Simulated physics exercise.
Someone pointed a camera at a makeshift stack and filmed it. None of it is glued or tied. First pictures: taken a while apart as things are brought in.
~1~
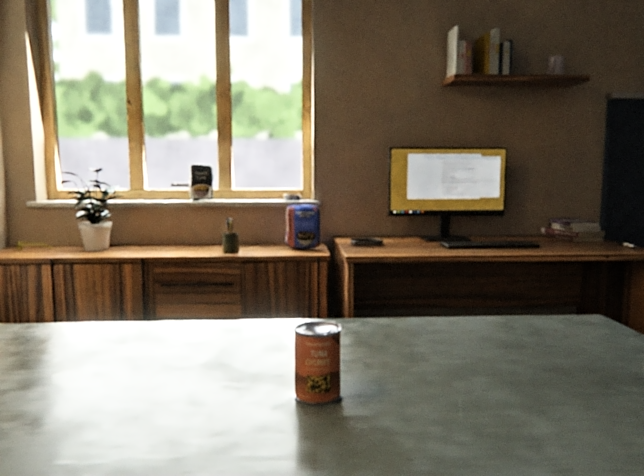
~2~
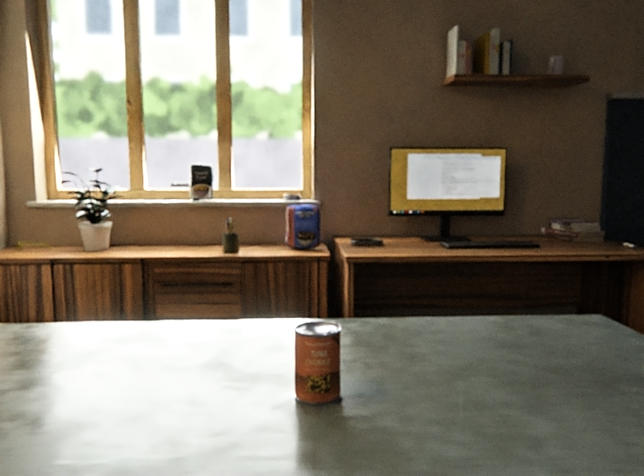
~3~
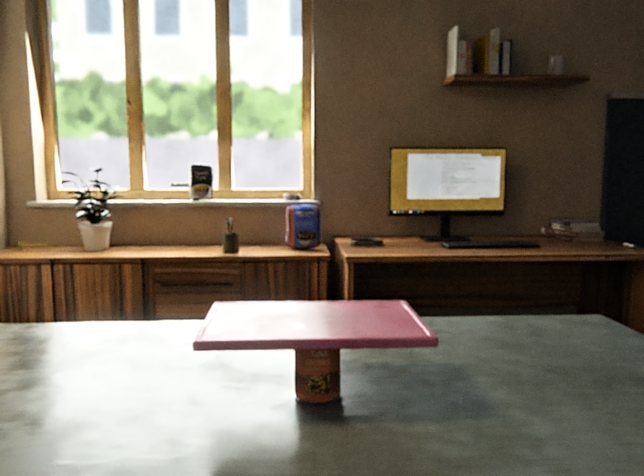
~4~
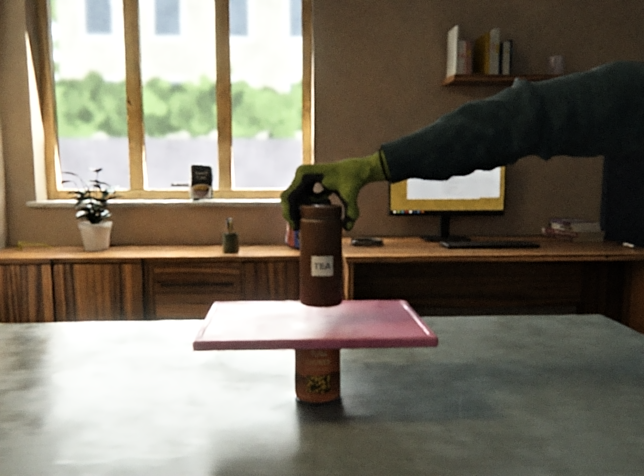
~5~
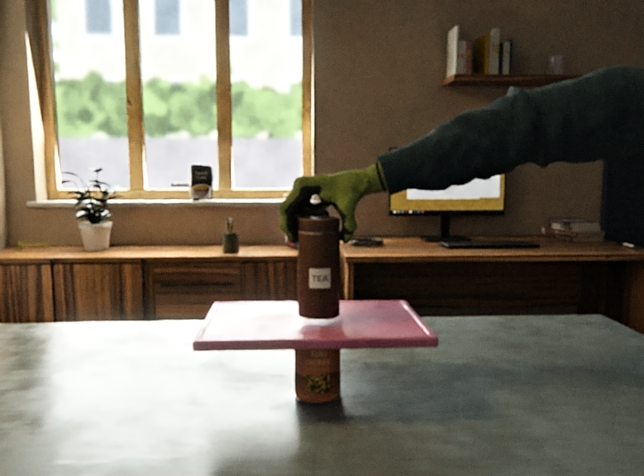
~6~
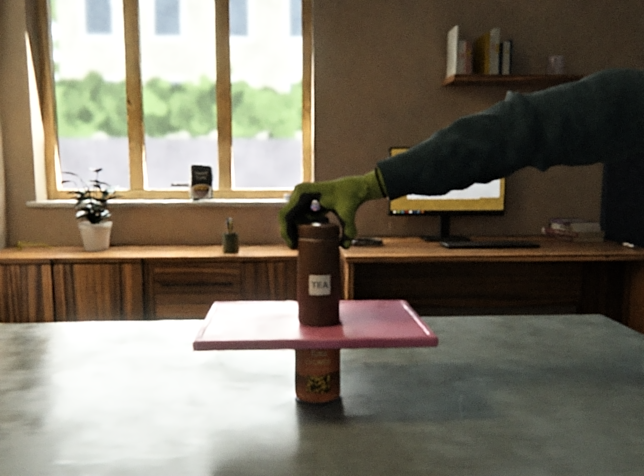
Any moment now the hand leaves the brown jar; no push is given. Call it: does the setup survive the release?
It survives.
Then, 0.20 s on from there, no change.
Then, 0.60 s on from there, brown jar resting near (319, 274).
In the end, all 3 unmoved. At the end, from the last picture's camera, brown jar near (319, 274). The stack stays up.
